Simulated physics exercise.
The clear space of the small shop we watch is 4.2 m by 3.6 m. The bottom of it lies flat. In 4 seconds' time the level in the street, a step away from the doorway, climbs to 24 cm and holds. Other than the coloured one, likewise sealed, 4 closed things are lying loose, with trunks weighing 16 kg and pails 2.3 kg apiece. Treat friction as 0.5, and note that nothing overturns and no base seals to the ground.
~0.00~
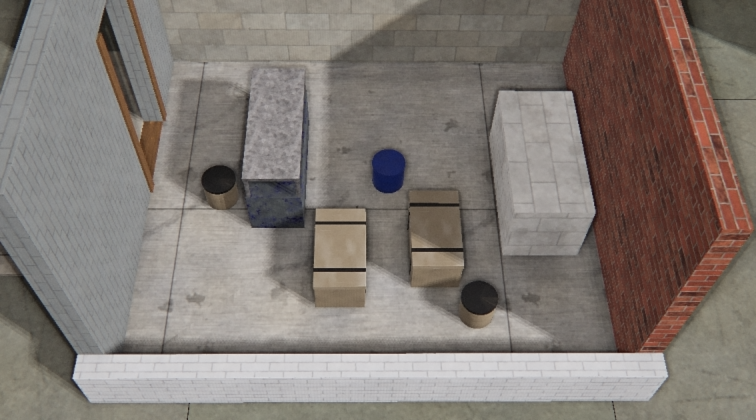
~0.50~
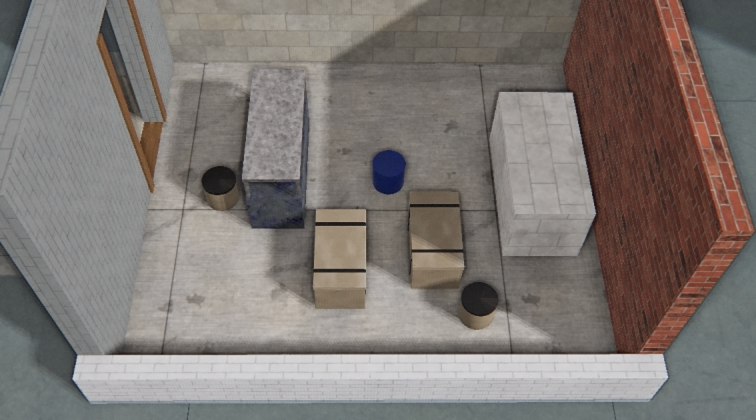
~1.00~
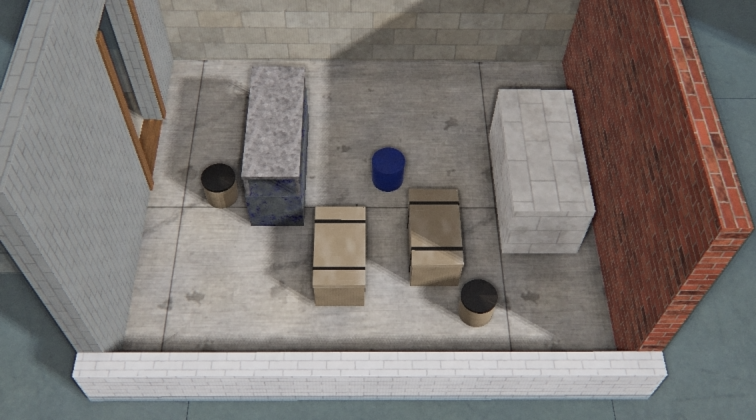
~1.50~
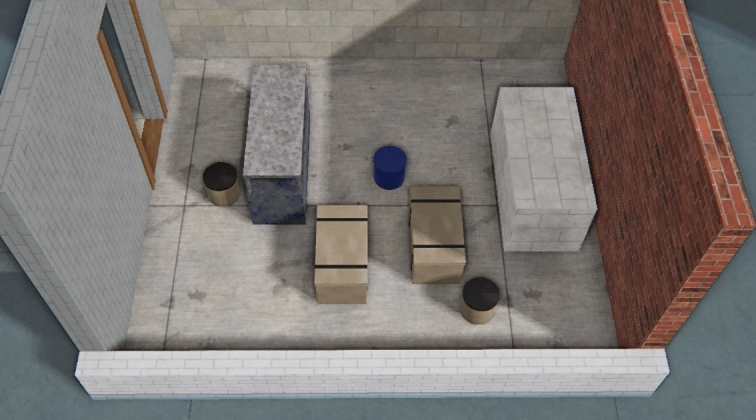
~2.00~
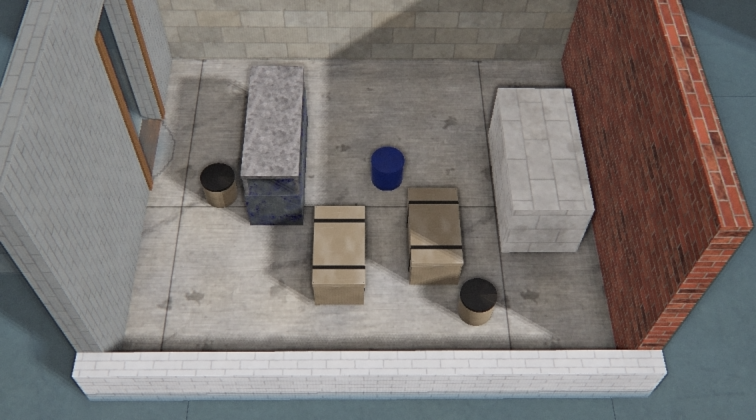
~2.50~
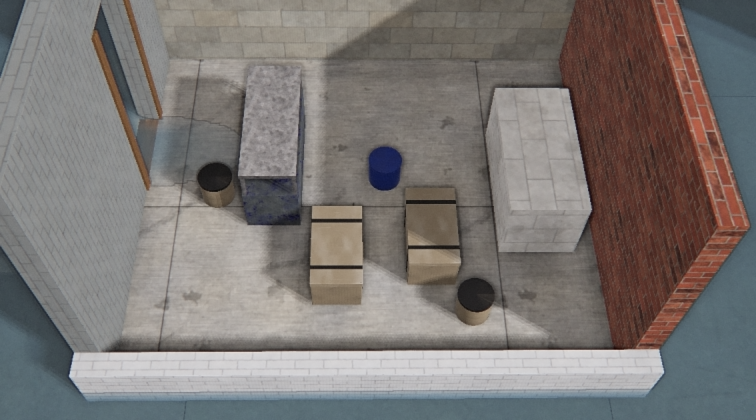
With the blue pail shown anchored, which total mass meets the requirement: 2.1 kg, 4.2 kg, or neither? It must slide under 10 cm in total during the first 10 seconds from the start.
The answer is 2.1 kg already.
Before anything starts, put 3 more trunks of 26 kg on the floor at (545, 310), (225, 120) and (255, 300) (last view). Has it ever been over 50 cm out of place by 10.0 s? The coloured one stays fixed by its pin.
First: Inside the limit; second: Beyond the limit; third: Beyond the limit.
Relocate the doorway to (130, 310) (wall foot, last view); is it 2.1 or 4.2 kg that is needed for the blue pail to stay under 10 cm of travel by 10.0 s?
Then no option works.
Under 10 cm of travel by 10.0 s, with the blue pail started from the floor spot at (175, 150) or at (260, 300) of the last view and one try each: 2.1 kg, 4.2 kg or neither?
Log: Try 1 neither pick works; try 2 neither pick works.
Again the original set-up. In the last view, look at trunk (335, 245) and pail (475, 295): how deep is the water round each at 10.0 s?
Around 4 cm and 11 cm.
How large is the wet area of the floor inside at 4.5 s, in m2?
My estimate is roughly 4.5 m2.
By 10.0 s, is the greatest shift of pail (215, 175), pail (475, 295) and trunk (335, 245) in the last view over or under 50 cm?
Respectively: Exceeded, exceeded, not exceeded.
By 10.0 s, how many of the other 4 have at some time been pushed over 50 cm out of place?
Counting them up, I find 2.
After 3.5 s the blue pail would be 0 cm from its start with 2.1 kg and 0 cm from its start with 4.2 kg; 0 cm of water round it then.
After 4.5 s the blue pail would be 0 cm from its start with 2.1 kg and 0 cm from its start with 4.2 kg; 0 cm of water round it then.
After 7.0 s the blue pail would be 0 cm from its start with 2.1 kg and 0 cm from its start with 4.2 kg; 1 cm of water round it then.
After 10.0 s the blue pail would be 0 cm from its start with 2.1 kg and 0 cm from its start with 4.2 kg; 2 cm of water round it then.
